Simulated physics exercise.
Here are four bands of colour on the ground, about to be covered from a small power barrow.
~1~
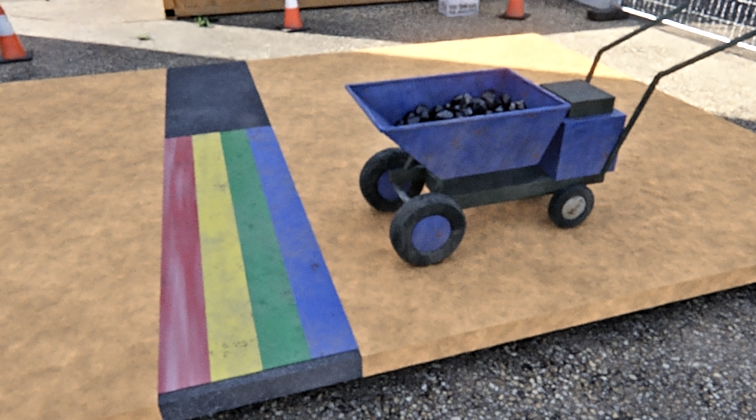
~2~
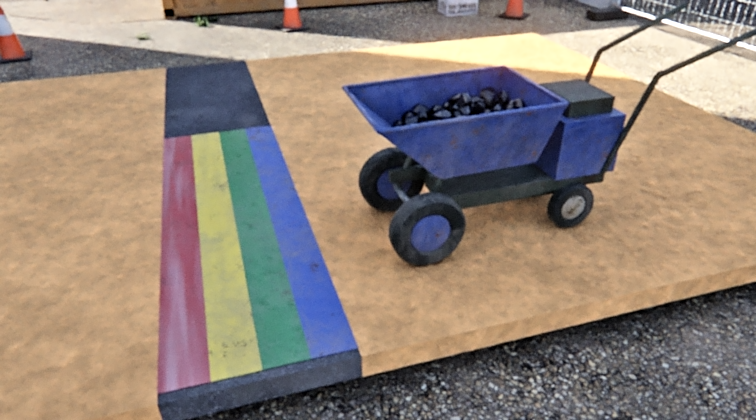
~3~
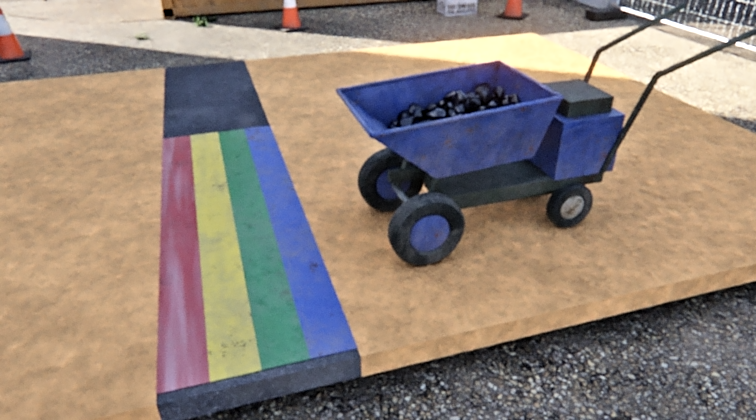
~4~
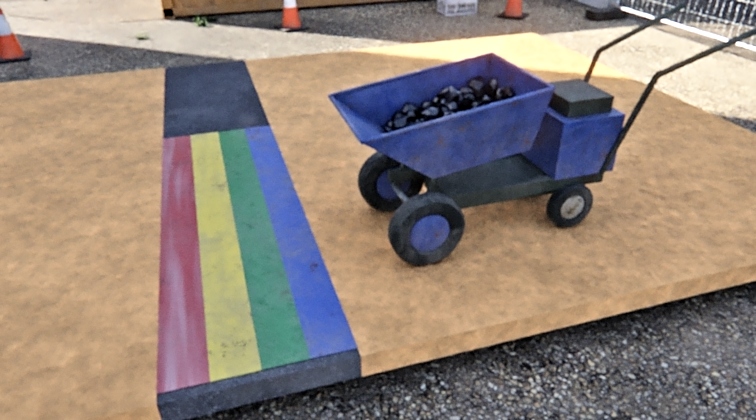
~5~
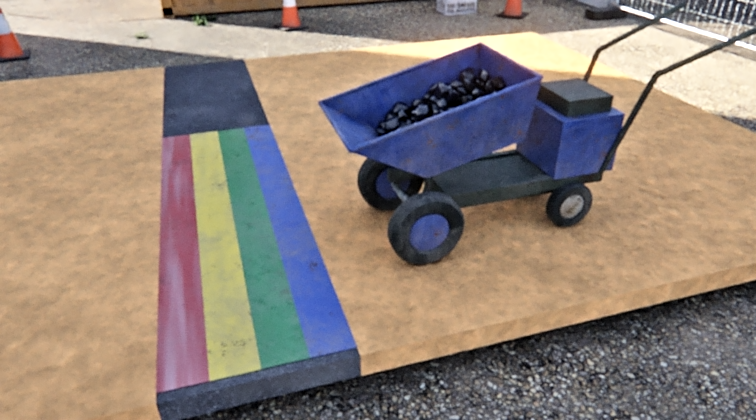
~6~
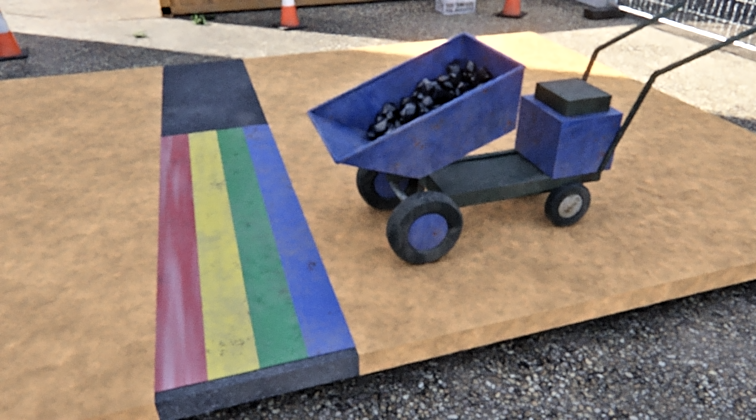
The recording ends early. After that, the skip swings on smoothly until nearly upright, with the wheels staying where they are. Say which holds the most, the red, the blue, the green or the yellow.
I would say the green one.
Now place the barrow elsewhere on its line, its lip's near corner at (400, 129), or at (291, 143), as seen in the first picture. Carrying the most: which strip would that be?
Place one - that green strip; place two - the strip in red.
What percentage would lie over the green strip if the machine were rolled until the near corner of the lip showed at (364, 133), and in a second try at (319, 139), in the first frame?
About 30 per cent, then about 0 per cent.
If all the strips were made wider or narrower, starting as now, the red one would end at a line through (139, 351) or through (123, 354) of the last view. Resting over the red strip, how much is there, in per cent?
Roughly 10 per cent, then roughly 10 per cent.
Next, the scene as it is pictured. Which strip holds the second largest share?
The yellow one.
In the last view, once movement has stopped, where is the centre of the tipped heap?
I'd put the middle somewhere around (241, 257).
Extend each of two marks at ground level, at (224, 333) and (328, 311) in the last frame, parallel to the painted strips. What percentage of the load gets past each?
In order, some 30 % then some 90 %.
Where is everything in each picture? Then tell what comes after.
The first picture shows lip of the skip (382, 131), level; top of the load (488, 117), lumps of coal; blue strip (321, 310); green strip (277, 319); yellow strip (231, 329); red strip (183, 339).
The second picture shows lip of the skip (379, 132), tipped barely; top of the load (486, 115).
The third picture shows lip of the skip (372, 136), tipped barely; top of the load (494, 109).
The fourth picture shows lip of the skip (363, 142), tipped a little; top of the load (488, 103).
The fifth picture shows lip of the skip (351, 151), tipped a little; top of the load (479, 96).
The sixth picture shows lip of the skip (337, 162), tipped clearly; top of the load (466, 89); blue strip (318, 308); green strip (274, 318); yellow strip (228, 327); red strip (180, 337).
Just after the last frame, skip tipped steeply; every one in the skip.
A moment on, skip tipped right over; the larger part in the skip; about a tenth over the blue strip; roughly a quarter over the green strip.
Further on, skip tipped right over; about a tenth in the skip; about a tenth over the blue strip; roughly a third over the green strip; roughly a quarter over the yellow strip; about a tenth over the red strip; about a tenth off the paint.
When it is over, skip tipped right over; about a tenth in the skip; about a tenth over the blue strip; roughly a third over the green strip; roughly a quarter over the yellow strip; about a tenth over the red strip; about a tenth off the paint.
